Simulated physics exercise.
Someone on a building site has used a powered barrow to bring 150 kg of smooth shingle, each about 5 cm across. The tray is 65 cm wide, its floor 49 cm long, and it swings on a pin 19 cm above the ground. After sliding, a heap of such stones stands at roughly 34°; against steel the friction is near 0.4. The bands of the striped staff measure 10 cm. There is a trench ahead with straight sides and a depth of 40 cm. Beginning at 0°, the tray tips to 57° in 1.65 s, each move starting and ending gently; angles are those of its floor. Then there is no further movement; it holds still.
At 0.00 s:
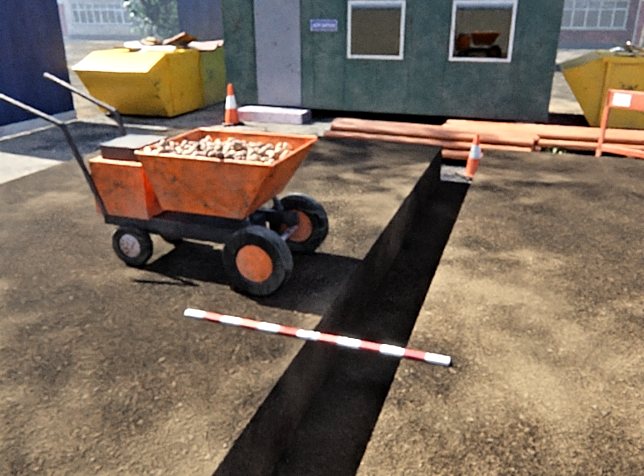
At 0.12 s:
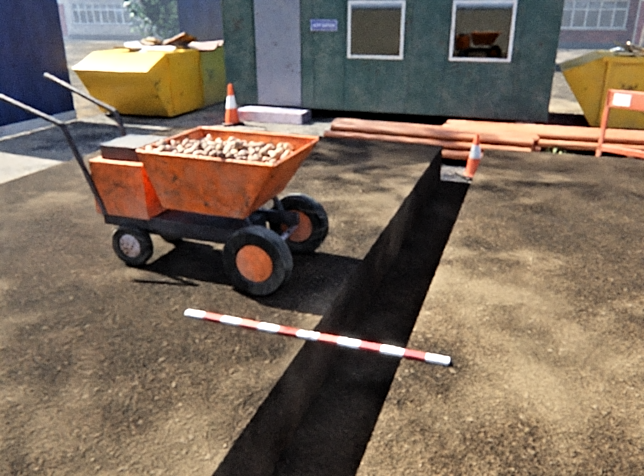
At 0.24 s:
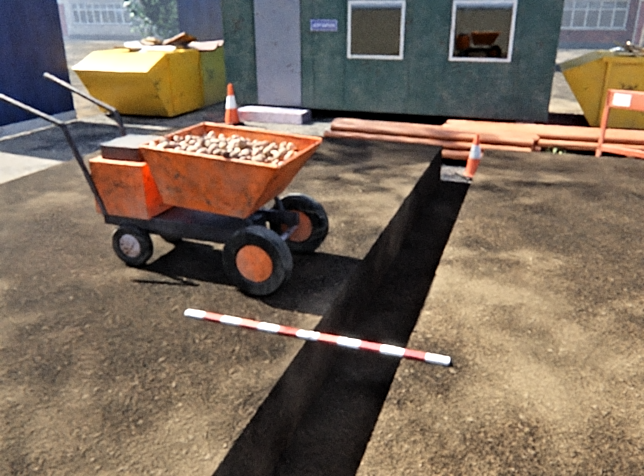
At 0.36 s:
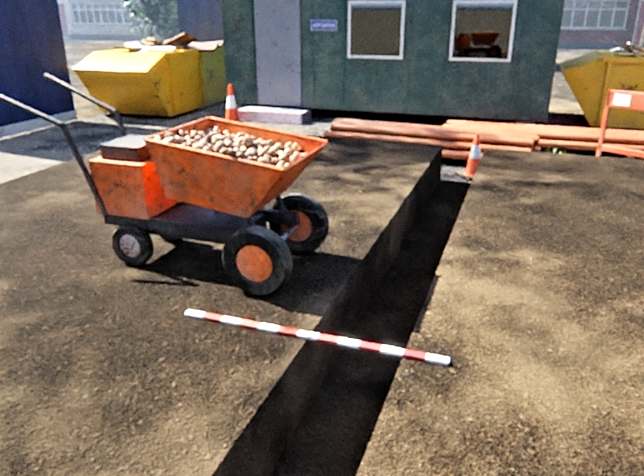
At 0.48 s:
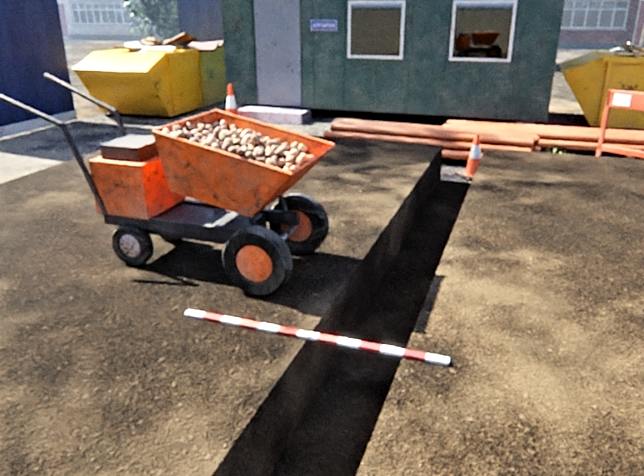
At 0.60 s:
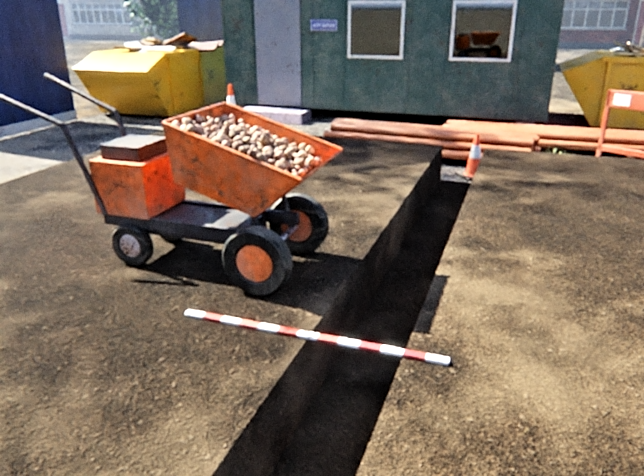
The orange tray of a small wheeled barrow, loaded with rounded stones, slowly tilted forward to the right, its back end rising, while the wheels stayed still beside a narrow trench and a striped pole.
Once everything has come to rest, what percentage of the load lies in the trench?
56 %.
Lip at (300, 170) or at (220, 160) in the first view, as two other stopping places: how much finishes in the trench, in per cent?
First spot about 35, second spot about 45 per cent.
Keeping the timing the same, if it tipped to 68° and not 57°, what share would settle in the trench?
It would come to about 90 percent.
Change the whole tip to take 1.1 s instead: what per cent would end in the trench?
Then some 55 per cent would.
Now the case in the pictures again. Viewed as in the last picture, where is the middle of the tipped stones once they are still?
I'd put it close to (392, 345).
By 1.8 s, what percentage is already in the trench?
Some 20 per cent.
After 1.2 s the floor is at 48°; 100 % in the tray; the foremost stones are at (350, 212).
After 1.8 s the floor is at 57°; 81 % in the tray, 18 % in the trench, 1 % past the trench; the foremost stones are at (439, 282).
After 2.1 s the floor is at 57°; 64 % in the tray, 32 % in the trench, 4 % past the trench; the foremost stones are at (505, 302).
After 4.1 s the floor is at 57°; 40 % in the tray, 56 % in the trench, 4 % past the trench; the foremost stones are at (564, 310).
